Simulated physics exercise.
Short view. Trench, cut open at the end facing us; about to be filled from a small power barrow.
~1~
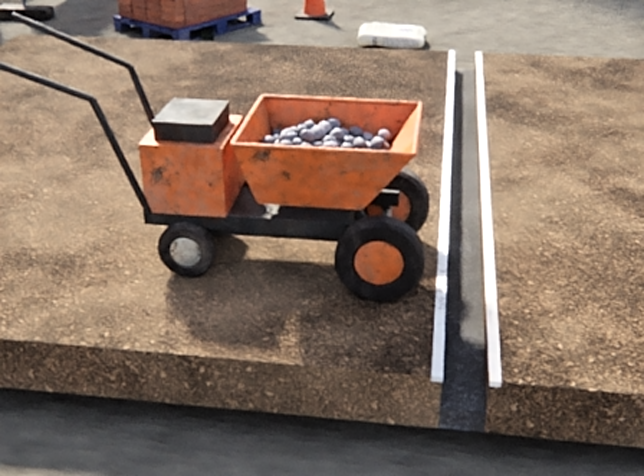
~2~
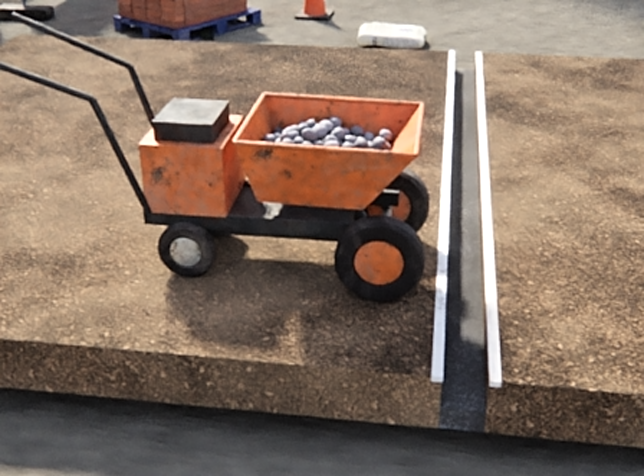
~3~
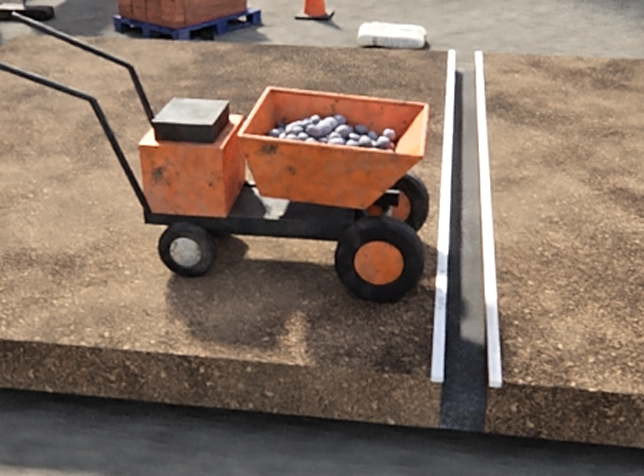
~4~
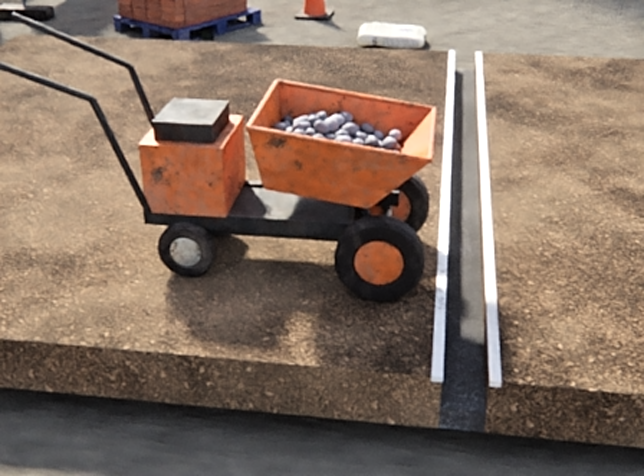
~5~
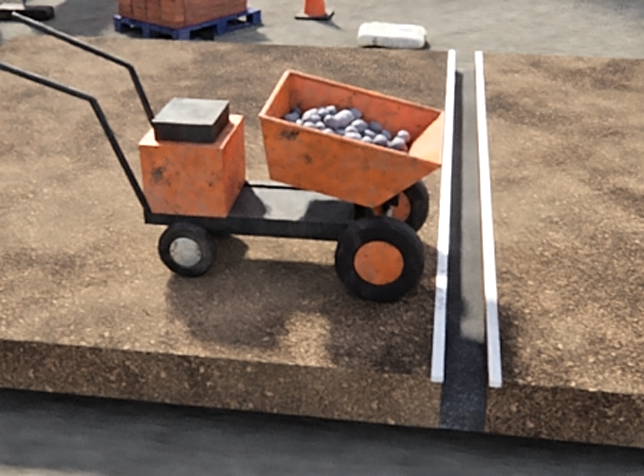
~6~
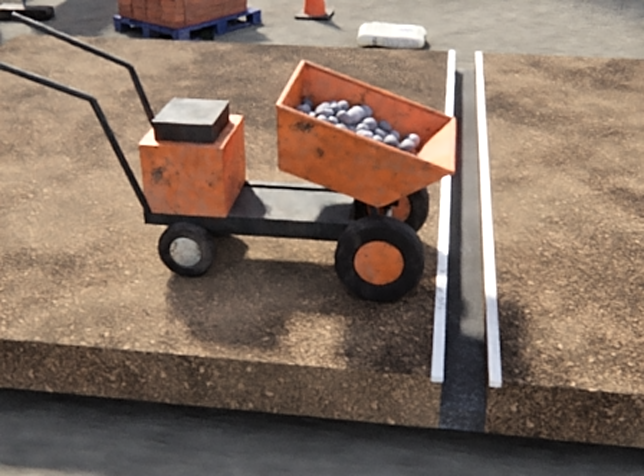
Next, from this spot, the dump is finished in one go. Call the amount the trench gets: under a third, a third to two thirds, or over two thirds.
Amount in the trench: Under a third.
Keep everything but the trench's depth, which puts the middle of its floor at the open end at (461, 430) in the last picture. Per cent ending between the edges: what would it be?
The share comes to around 0 percent.
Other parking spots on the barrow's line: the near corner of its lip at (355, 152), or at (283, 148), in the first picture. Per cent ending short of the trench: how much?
Roughly 0 per cent at the first spot and 60 per cent at the second.
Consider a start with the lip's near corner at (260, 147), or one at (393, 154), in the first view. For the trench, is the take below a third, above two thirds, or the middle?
The first stop gives below one third, while the second gives under a third.
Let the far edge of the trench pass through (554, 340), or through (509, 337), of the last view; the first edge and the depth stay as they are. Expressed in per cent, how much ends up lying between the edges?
Around 70 percent first, around 20 percent second.
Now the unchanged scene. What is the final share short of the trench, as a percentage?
My estimate is close to 0 in a hundred.
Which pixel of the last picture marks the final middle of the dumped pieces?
(544, 271).
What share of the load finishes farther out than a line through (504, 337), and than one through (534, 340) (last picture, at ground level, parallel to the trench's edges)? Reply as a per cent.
In order: 90 per cent, then 60 per cent.
Shortly afterwards, skip tipped steeply; the whole lot in the skip.
Next, skip tipped right over; the bulk in the skip; a little beyond it; only a few falling.
Some moments later, skip tipped right over; a little in the skip; the bulk beyond it.
In the end, skip tipped right over; a little in or heaped over the trench; all but a few beyond it.
